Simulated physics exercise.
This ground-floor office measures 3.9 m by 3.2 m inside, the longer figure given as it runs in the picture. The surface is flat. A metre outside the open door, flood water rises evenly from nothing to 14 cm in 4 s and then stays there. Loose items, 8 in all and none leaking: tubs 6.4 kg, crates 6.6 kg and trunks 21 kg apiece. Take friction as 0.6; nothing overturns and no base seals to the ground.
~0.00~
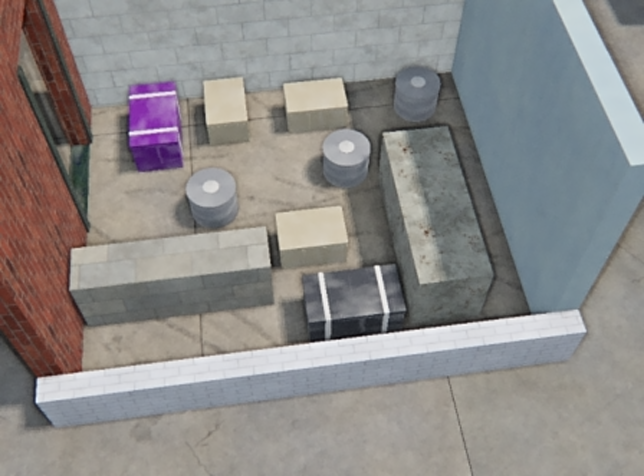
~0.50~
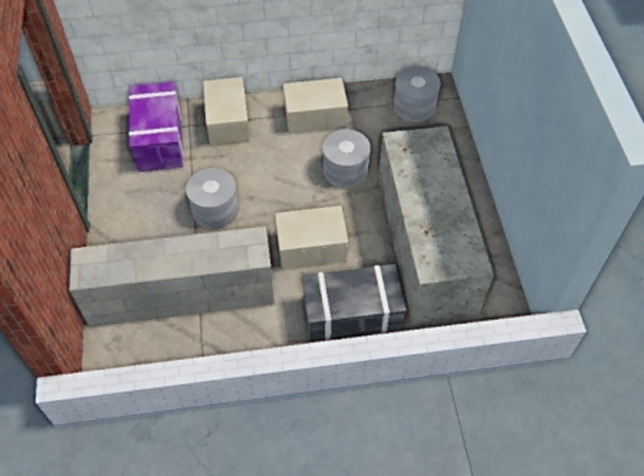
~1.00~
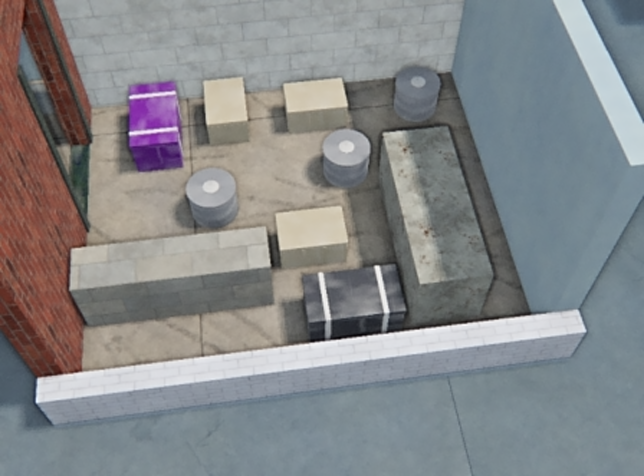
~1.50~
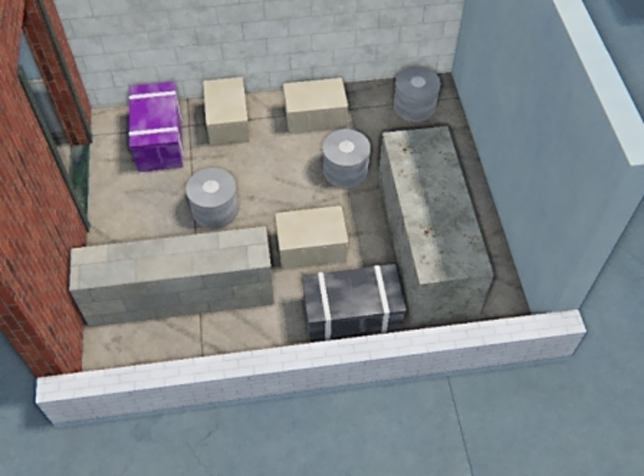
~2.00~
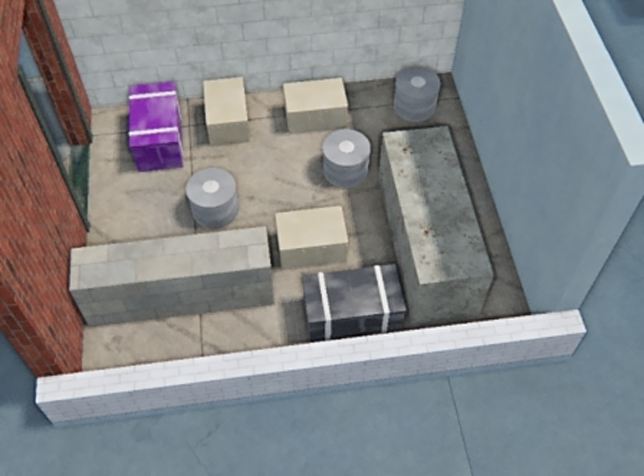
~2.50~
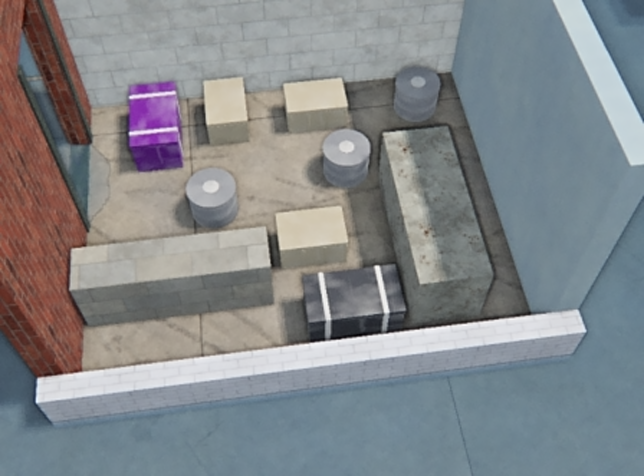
The video shows a walled room from above, holding a purple trunk, a dark trunk, pale crates and grey drums, while the ground outside turns blue-grey; nothing inside shifts, and a small watery patch appears by the left opening.
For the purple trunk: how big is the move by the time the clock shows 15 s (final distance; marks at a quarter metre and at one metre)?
Purple trunk travels far.
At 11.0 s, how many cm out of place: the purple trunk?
Roughly 200 cm by then.
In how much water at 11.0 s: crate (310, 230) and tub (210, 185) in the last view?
Roughly 7 and 9 cm.
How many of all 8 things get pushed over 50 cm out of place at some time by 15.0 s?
7 of them.
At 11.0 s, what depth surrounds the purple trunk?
Roughly 9 cm.
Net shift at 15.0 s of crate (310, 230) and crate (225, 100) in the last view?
In turn: 50 cm, 150 cm.
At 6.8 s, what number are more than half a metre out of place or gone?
I count 3.
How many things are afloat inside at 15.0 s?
I count 8.
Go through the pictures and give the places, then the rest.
In the first picture, the purple trunk at (153, 113) rests on the ground; water covers 0.0 m2; 0 of 8 have shifted.
In the second picture, the purple trunk at (153, 113) rests on the ground; water covers 0.0 m2; 0 of 8 have shifted.
In the third picture, the purple trunk at (153, 113), on the bottom; 0.0 m2 under water; 0 of 8 have shifted.
In the fourth picture, the purple trunk at (153, 113), on the bottom; 0.0 m2 under water; 0 of 8 have shifted.
In the fifth picture, the purple trunk at (153, 113), on the bottom; water covers 0.0 m2; 0 of 8 have shifted.
In the sixth picture, the purple trunk at (153, 113) rests on the ground; 0.1 m2 under water; 0 of 8 have shifted.
After 3.5 s the purple trunk is near (153, 113), 0.0 m from its start, aground; 0 afloat.
After 6.8 s the purple trunk is near (256, 106), 1.0 m from its start, aground; 3 afloat.
After 11.0 s the purple trunk is near (358, 107), 2.0 m from its start, afloat; 7 afloat.
After 15.0 s the purple trunk is near (351, 101), 1.9 m from its start, afloat; 8 afloat.
